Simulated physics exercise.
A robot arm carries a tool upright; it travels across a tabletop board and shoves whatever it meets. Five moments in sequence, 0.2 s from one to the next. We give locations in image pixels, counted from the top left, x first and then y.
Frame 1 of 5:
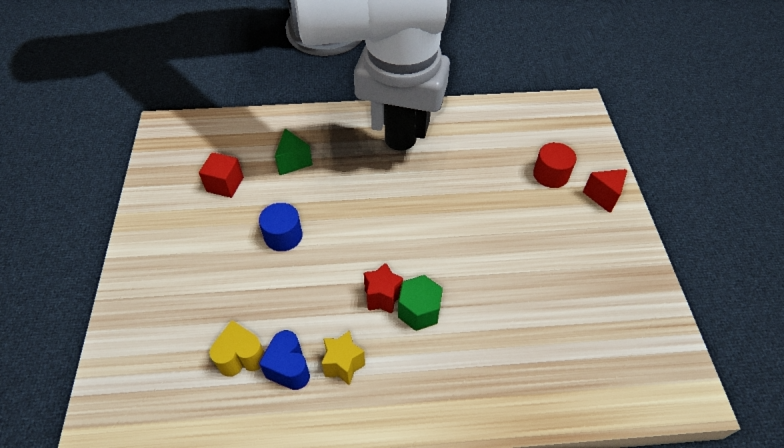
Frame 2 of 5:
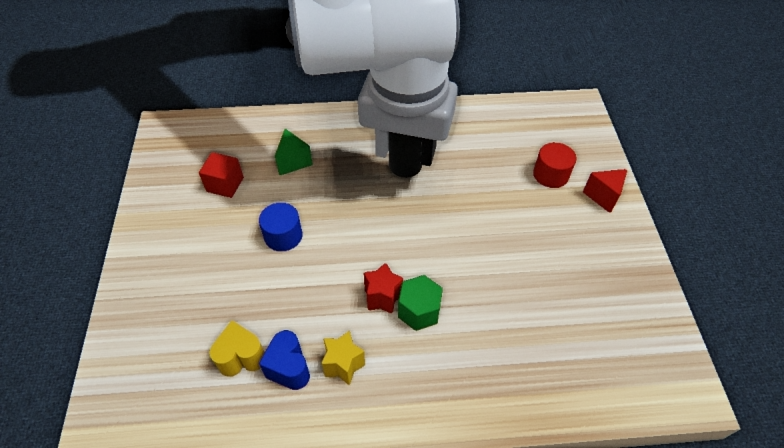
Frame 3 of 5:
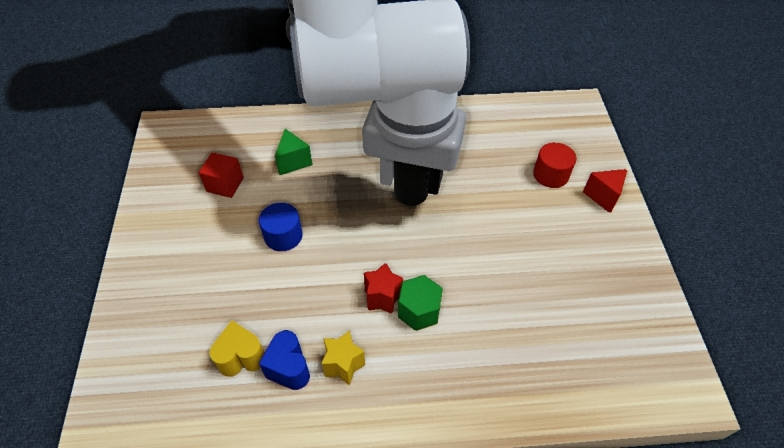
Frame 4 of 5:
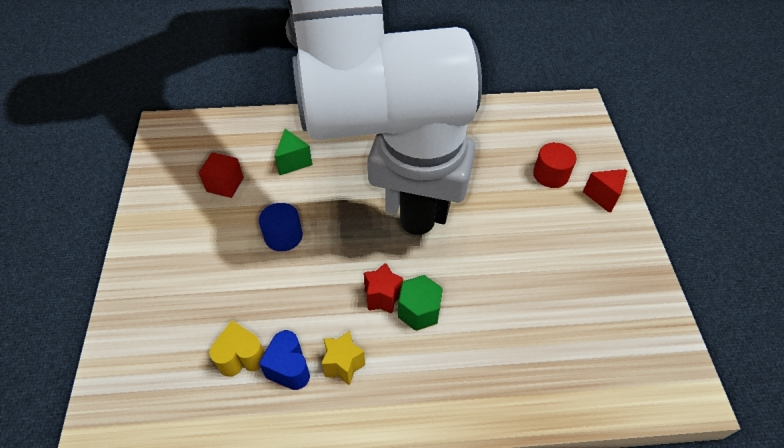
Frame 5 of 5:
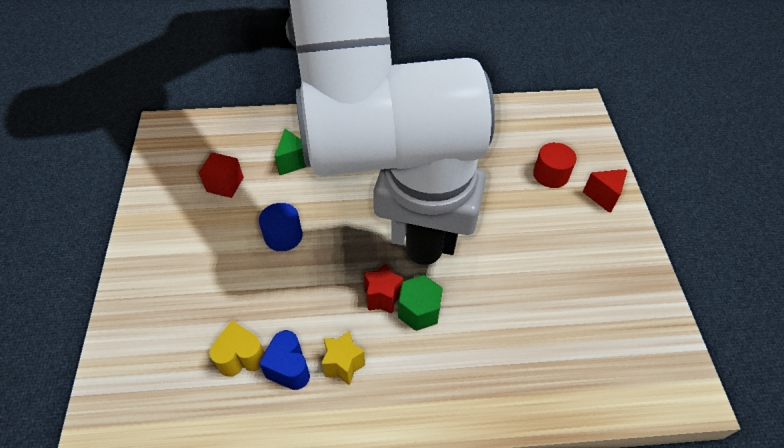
In this clip, a robot arm with a dark tool moves steadily down over a light wooden board toward a red star and a green six-sided block, while the colored blocks scattered across the board stay still.
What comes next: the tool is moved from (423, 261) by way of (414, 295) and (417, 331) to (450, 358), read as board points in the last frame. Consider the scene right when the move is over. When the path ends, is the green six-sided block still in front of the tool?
No - that is not the case.
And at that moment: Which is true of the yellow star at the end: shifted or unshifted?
Its place stays the same.
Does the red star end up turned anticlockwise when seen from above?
No.
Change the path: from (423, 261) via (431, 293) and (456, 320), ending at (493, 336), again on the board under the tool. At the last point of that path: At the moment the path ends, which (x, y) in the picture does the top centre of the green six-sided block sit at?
It should be at (424, 327) by then.
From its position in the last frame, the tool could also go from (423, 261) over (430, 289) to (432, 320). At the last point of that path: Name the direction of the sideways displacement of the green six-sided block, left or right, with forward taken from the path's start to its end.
The shift is to the right of that direction.
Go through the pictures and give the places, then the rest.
In the first frame, tool's lower end (400, 139); yellow star (341, 350); red star (382, 280); green six-sided block (421, 294).
In the second frame, tool (406, 165); blocks still.
In the third frame, tool (411, 193); blocks still.
In the fourth frame, tool (417, 221); blocks still.
In the fifth frame, tool (424, 250); yellow star (341, 350); red star (382, 280); green six-sided block (421, 294).
The first path, step by step. One third of the way, tool (415, 285); red star (378, 284), turned 25° clockwise; green six-sided block (417, 318).
Two thirds of the way, tool (419, 322); red star (377, 291), turned 55° clockwise; green six-sided block (417, 358).
At the end, tool (452, 349); yellow star still; red star (377, 291), turned 55° clockwise; green six-sided block (425, 375), turned 55° clockwise.
